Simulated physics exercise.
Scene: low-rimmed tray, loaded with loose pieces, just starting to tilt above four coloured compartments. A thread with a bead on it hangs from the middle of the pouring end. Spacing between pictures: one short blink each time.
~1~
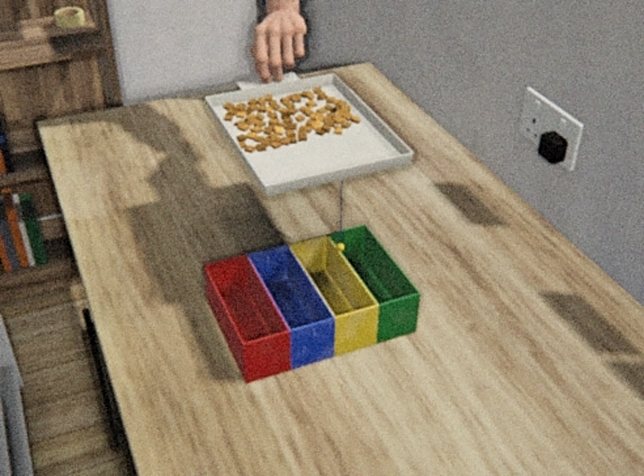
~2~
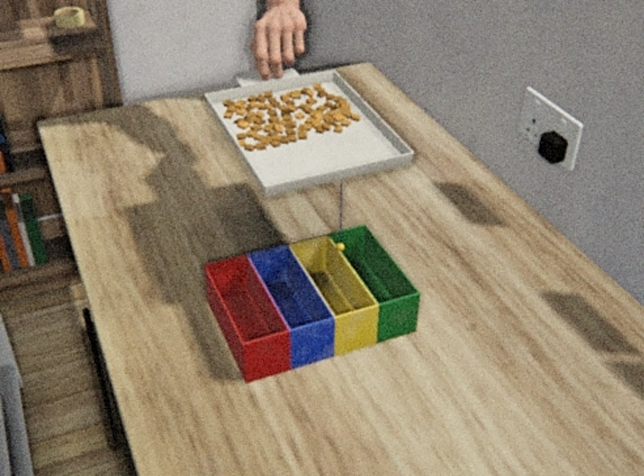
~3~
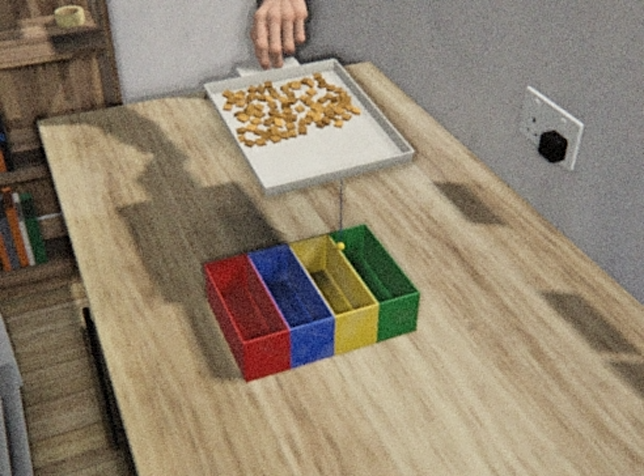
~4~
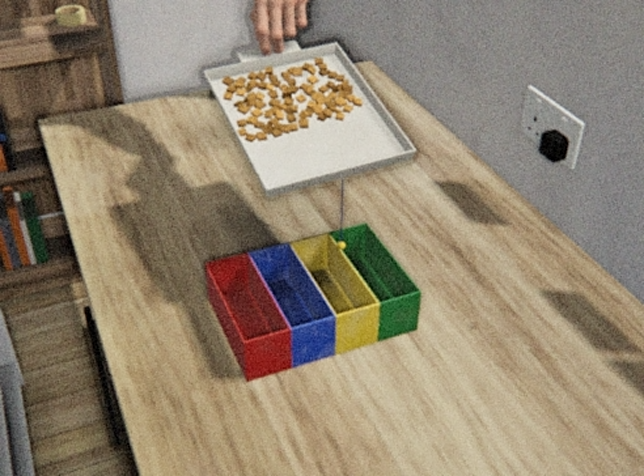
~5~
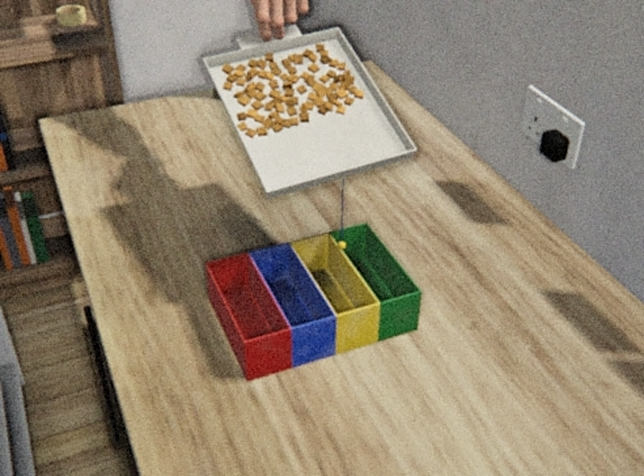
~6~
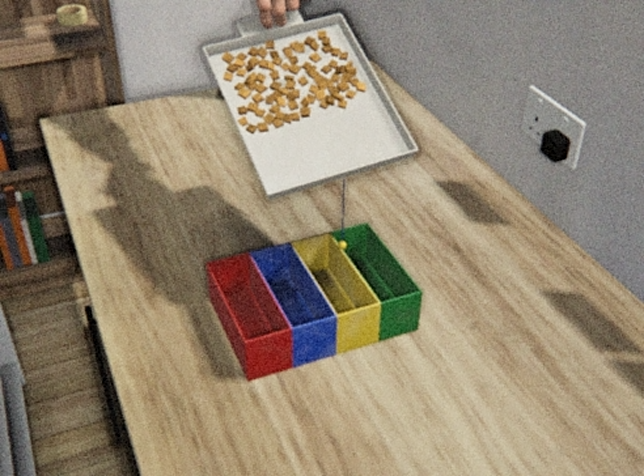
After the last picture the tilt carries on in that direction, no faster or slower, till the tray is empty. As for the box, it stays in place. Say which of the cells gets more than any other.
That would be the blue cell.
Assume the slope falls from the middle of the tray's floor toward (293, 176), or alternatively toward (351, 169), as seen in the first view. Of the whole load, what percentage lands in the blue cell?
Respectively close to 80 and 10 in a hundred.
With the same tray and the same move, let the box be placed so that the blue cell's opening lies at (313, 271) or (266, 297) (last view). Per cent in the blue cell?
About 40 per cent, then about 20 per cent.
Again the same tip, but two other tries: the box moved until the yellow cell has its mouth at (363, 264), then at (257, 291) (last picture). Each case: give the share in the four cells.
It would be roughly 100 per cent in the first placement and roughly 70 per cent in the second.
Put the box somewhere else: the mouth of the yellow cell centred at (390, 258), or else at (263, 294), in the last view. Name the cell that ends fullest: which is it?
Red, then green.
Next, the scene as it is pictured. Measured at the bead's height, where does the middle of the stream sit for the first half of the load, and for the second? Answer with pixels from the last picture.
About (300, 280) to begin with, then about (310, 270).
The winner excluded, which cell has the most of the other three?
It's the yellow cell.
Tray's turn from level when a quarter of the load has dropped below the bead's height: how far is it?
Around 85 degrees of turn.
Soon, tray tipped steeply; nearly all on the tray; a small part falling or outside the box.
A while on, tray tipped past a quarter turn; about half on the tray; about a quarter in the blue cell; a small part in the yellow cell; a small part in the red cell; a stray few in the green cell; a small part falling or outside the box.
Towards the end, tray tipped past a quarter turn; about half in the blue cell; about a third in the yellow cell; a small part in the green cell; a small part in the red cell; a stray few falling or outside the box.
Finally, tray tipped past a quarter turn; about half in the blue cell; about a third in the yellow cell; a small part in the green cell; a small part in the red cell; a stray few outside the box.
